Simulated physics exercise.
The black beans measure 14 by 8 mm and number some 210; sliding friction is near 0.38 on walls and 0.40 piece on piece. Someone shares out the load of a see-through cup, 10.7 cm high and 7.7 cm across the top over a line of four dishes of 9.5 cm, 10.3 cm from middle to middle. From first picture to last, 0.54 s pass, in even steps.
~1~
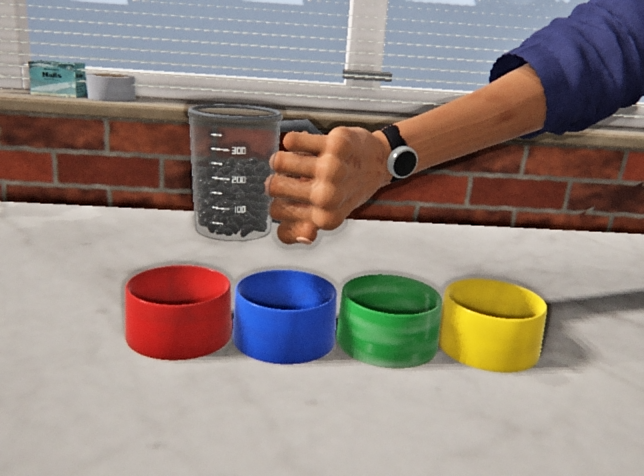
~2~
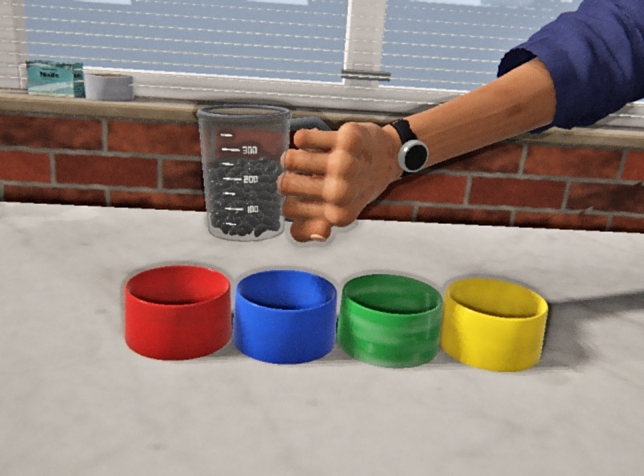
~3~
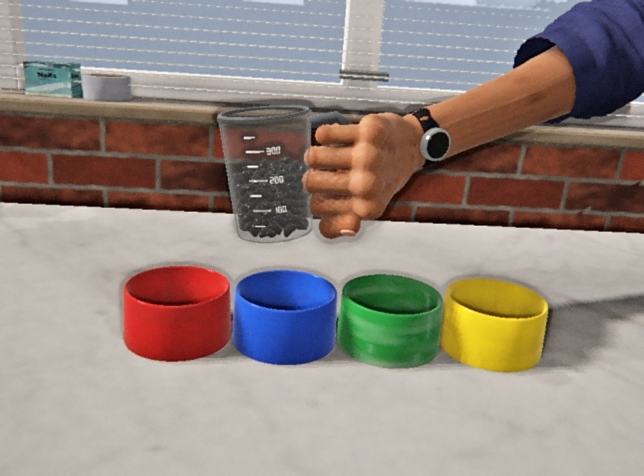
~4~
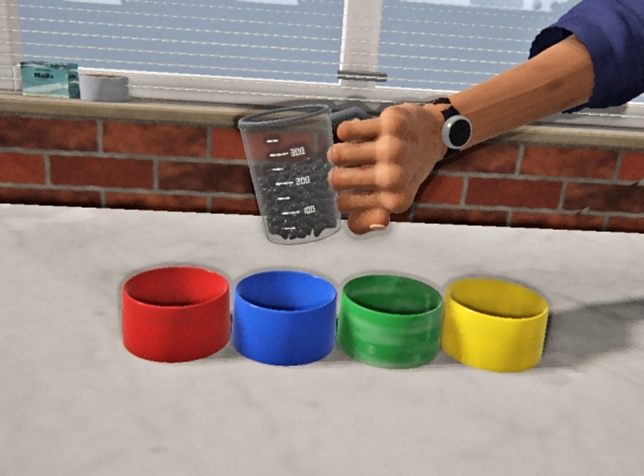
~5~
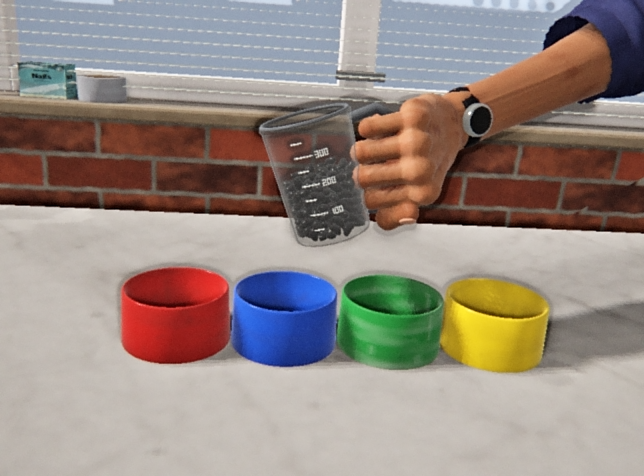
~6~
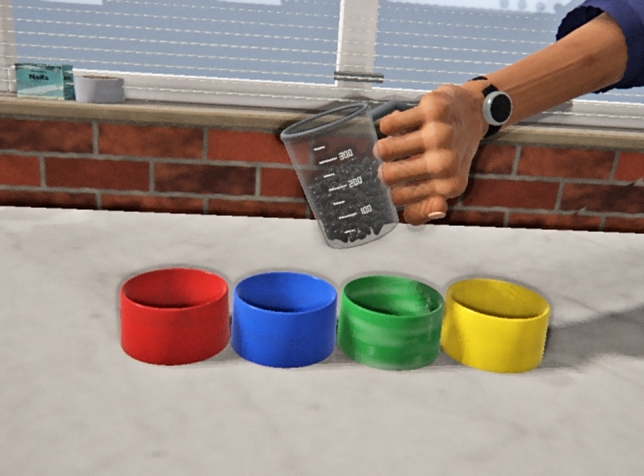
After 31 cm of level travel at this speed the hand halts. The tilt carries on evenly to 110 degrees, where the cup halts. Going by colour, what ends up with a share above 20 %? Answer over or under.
Red dish: Under; blue dish: Under; green dish: Under; yellow dish: Over; on the counter: Under.
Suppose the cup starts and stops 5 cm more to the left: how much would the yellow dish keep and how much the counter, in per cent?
Yellow 0, counter 0.
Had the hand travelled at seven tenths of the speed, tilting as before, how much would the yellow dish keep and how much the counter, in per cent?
Yellow 100; counter 0.
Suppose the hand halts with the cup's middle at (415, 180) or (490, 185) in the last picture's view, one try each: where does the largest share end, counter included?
Most goes to: Blue; green.
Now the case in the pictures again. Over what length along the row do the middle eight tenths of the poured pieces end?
Some 5 cm.
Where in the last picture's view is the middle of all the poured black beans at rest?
Around (485, 325).
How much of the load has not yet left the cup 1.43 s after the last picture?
About 100 per cent.
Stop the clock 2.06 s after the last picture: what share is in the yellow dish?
Near 40 per cent so far.
Then, 0.86 s after the last picture, tilt 63 degrees; cup holds 100 %.
Then, 1.43 s after the last picture, tilt 90 degrees; cup holds 100 %.
Then, 2.06 s after the last picture, tilt 110 degrees; cup holds 55 %, yellow 40 %.
In the end, red 0 %, blue 0 %, green 0 %, yellow 100 %, counter 0 %.
